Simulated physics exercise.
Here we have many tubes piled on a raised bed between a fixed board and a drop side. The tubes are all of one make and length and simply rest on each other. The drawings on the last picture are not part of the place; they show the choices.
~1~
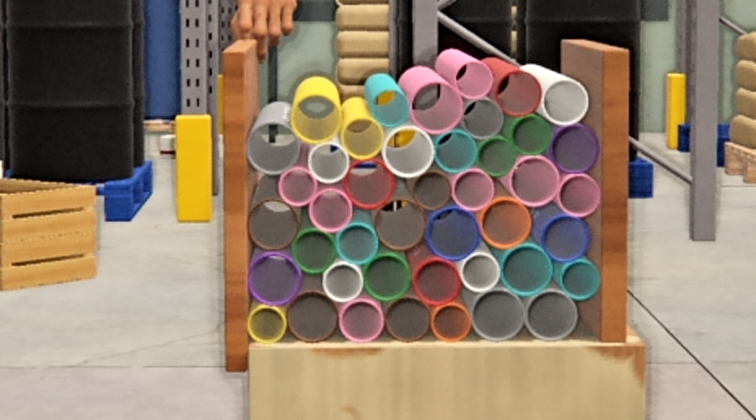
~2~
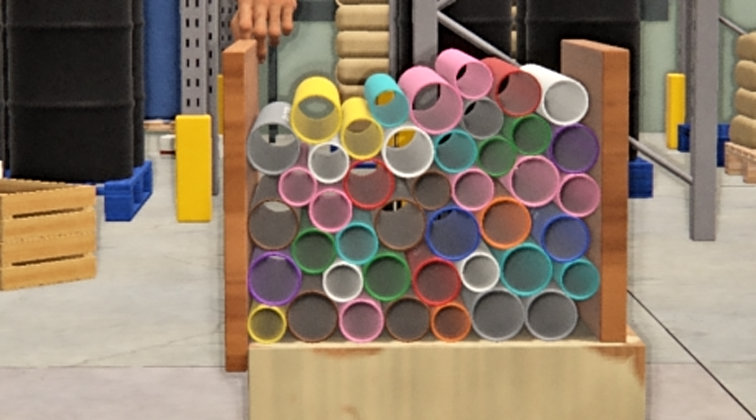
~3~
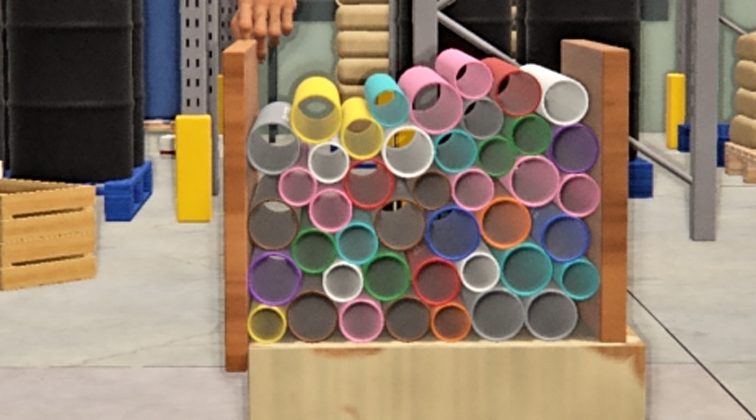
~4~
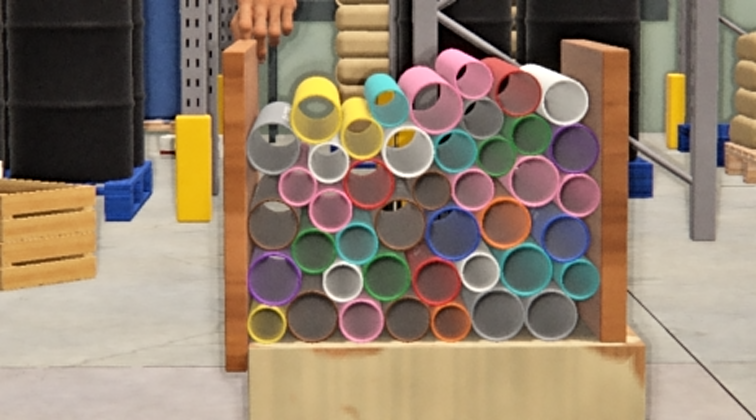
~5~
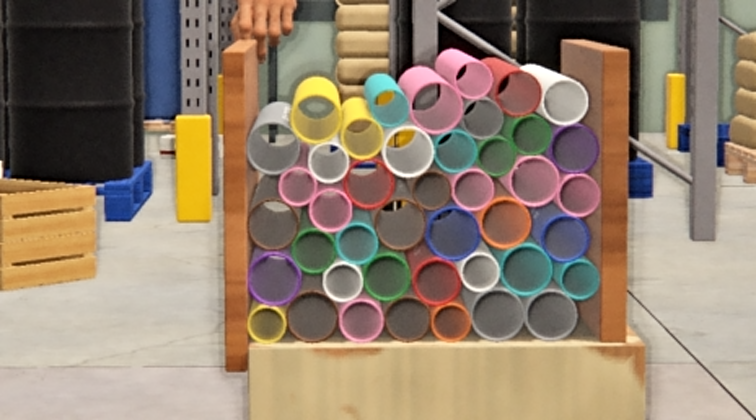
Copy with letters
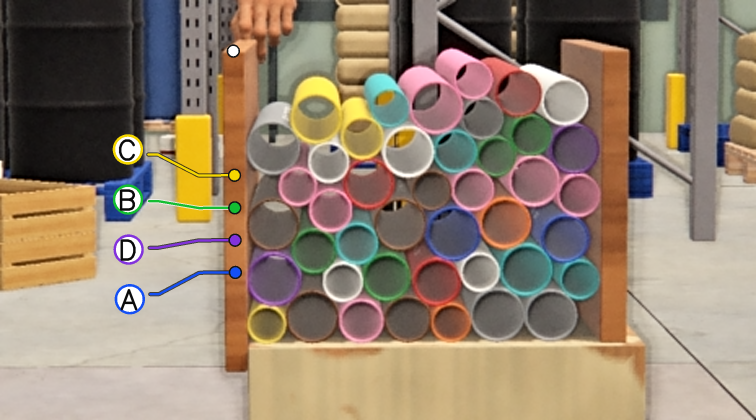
In a warehouse, a stack of colourful open tubes rested between two wooden side boards on a pale wooden base, a hand showing behind at the upper left, and nothing noticeably moved.
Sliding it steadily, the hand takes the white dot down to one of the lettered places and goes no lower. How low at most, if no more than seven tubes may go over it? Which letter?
It can be let down to D.
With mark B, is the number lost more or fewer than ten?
It loses fewer than ten.
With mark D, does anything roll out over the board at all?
Yes, at D.
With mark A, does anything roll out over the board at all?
At A: Yes.
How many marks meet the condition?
Three of the four.
On the copy, A at (236, 272); B at (235, 208); C at (235, 176); D at (235, 240); the white dot at (234, 51).
On D. First, top of the board (246, 158).
Then, top of the board (247, 239).
Finally, top of the board (247, 239), six out over the board.
By contrast, A more than seven out over the board; B two out over the board; C none out over the board.
